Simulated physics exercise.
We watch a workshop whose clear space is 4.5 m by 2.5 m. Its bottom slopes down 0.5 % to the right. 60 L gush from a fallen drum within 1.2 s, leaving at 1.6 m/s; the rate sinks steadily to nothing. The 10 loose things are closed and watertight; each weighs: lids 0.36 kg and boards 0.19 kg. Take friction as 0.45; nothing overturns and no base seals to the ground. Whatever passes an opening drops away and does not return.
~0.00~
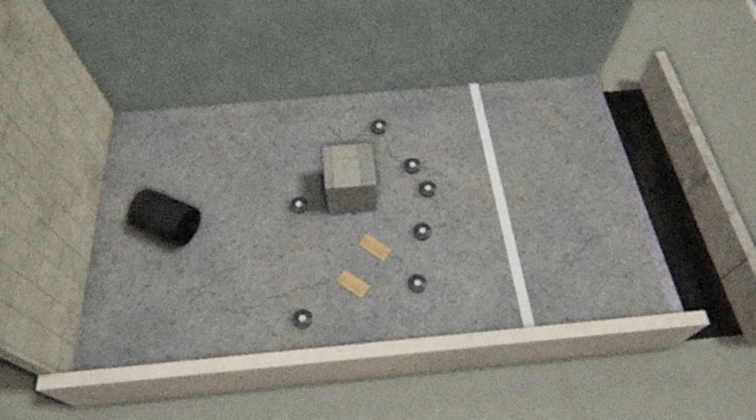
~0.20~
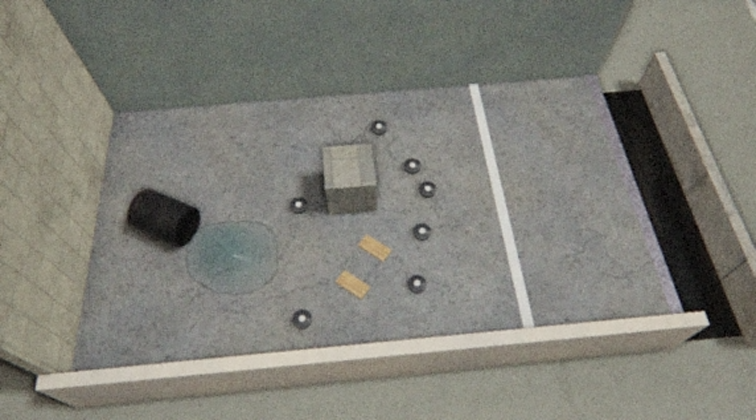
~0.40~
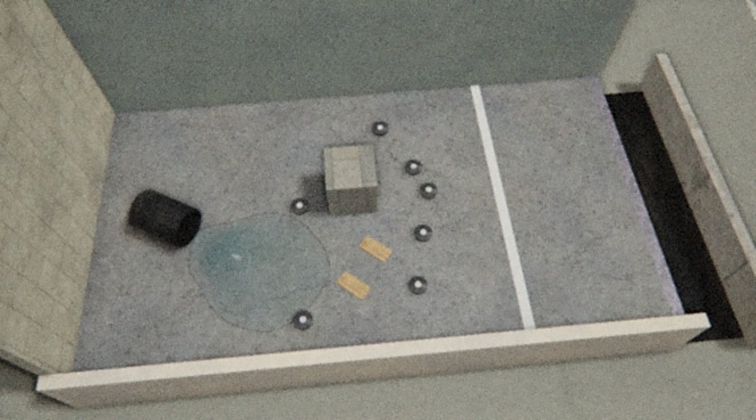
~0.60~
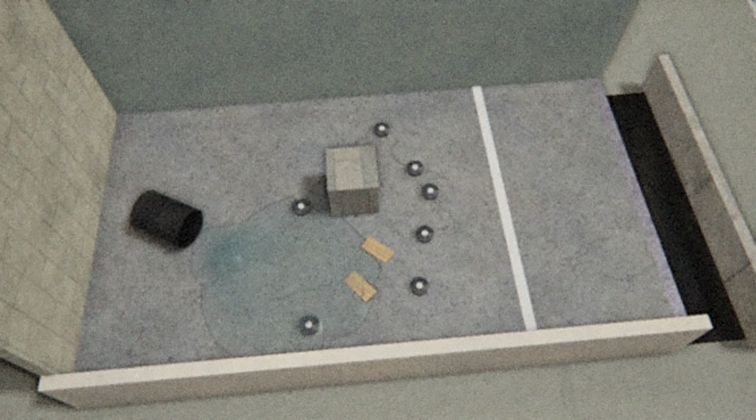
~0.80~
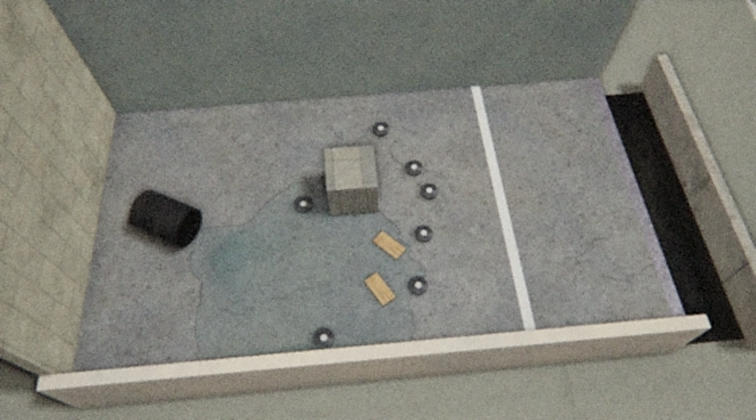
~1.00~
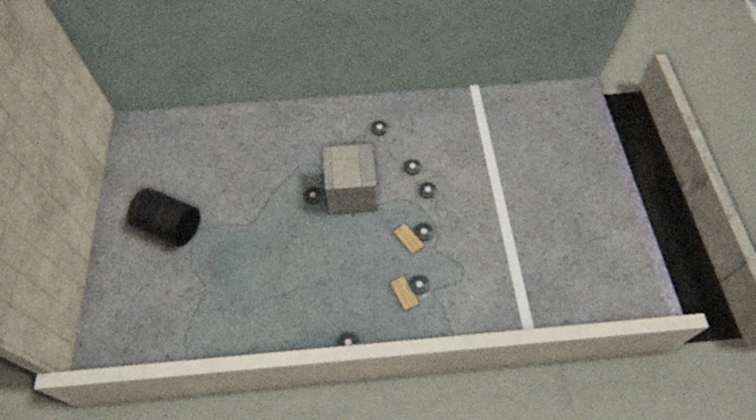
In a walled workshop space, small metal balls, two tan pieces, a grey block and a dark cylinder rest on a grey floor. Bluish water appears near the cylinder and spreads rightward around the tan pieces. Both pieces drift right, while the lowest ball shifts right along the near wall.
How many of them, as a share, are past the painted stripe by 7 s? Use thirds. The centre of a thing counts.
That comes to between one and two thirds.
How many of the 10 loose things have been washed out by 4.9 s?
I count 4.
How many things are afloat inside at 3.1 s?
I count 0.
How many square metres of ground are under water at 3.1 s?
Some 3.5 m2.
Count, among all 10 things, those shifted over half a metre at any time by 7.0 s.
6 of them.
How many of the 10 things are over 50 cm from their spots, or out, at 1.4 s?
3 of them.
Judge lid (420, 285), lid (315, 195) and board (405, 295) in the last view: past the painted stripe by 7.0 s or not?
In that order: Past, not past, beyond.
After 1.4 s 0 of 10 are over the mark; 3 afloat.
After 3.1 s 5 of 10 are over the mark; 0 afloat.
After 4.9 s 5 of 10 are over the mark; 0 afloat.
After 7.0 s 5 of 10 are over the mark; 0 afloat.
